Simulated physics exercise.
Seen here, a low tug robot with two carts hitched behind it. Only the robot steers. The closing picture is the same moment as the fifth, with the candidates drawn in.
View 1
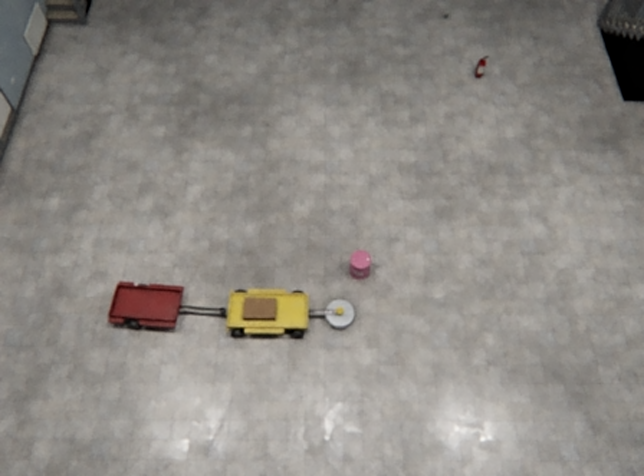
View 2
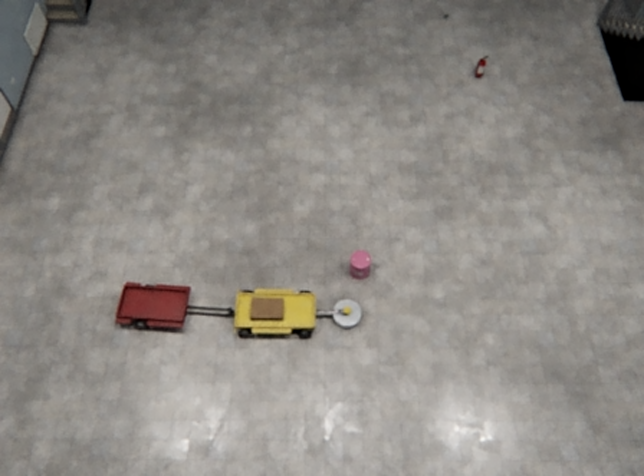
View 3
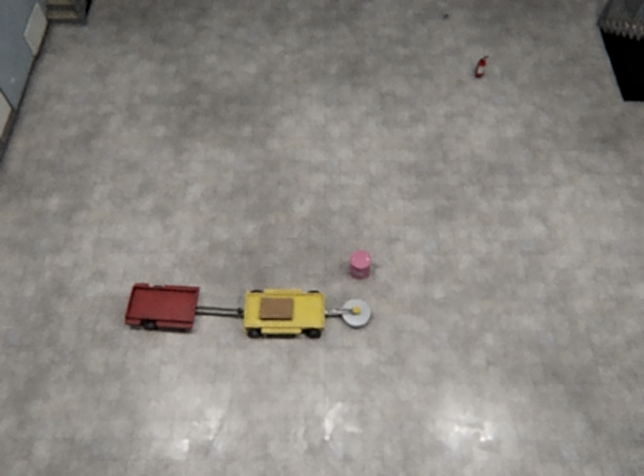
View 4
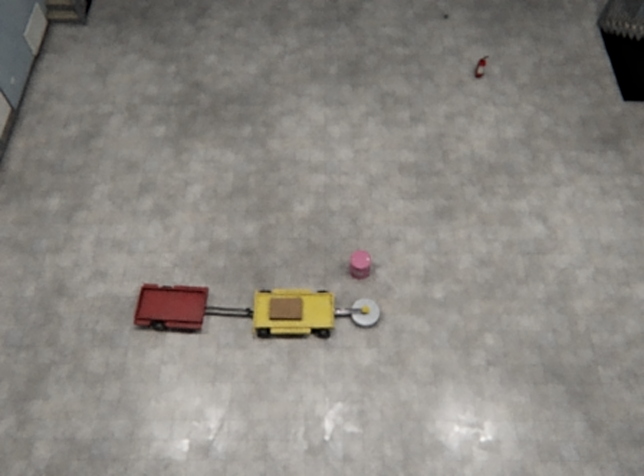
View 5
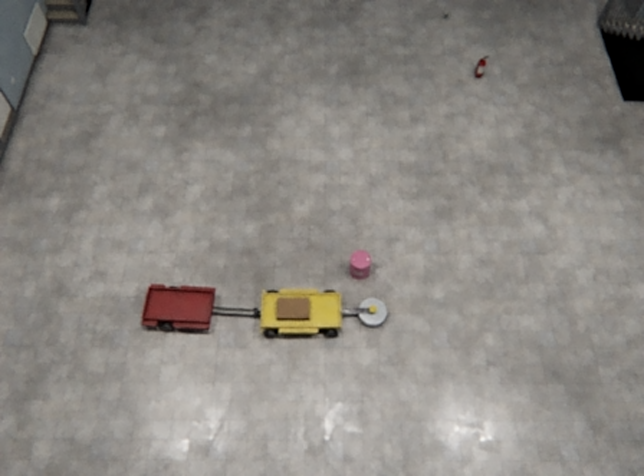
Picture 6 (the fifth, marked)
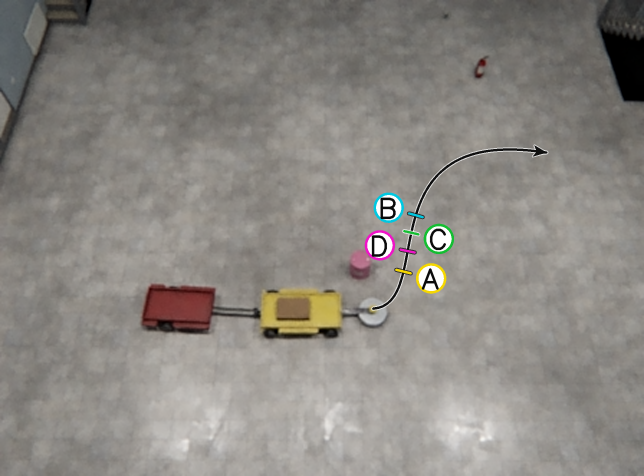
A small round robot pulled a yellow cart and a red cart behind it in a line, rolling slowly to the right across a gray floor and passing just below a pink keg that stayed still.
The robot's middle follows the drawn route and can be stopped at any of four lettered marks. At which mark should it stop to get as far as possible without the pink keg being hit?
The farthest safe stop is A.
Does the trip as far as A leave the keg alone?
Yes.
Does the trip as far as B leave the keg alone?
No.
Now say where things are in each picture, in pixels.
In the first frame, red cart (146, 304); pink keg (360, 271); robot (340, 313).
In the second frame, robot (347, 313); yellow cart (276, 310); red cart (154, 304); pink keg (360, 271).
In the third frame, robot (356, 313); yellow cart (285, 310); red cart (163, 305); pink keg (360, 271).
In the fourth frame, robot (365, 312); yellow cart (294, 310); red cart (172, 305); pink keg (360, 271).
In the fifth frame, robot (373, 312); yellow cart (301, 310); red cart (179, 306); pink keg (360, 271).
On the copy, A at (403, 272); B at (416, 215); C at (411, 233); D at (408, 251); the route from (373, 309) via (427, 190) to (547, 153).
On A. First, robot (389, 304), last cart (197, 307).
Then, robot (398, 290), last cart (211, 307).
Finally, robot (403, 275), last cart (224, 308); nothing has been touched.
By contrast, B is too far, the keg has been hit; C is too far, the keg has been hit; D is too far, the keg has been hit.
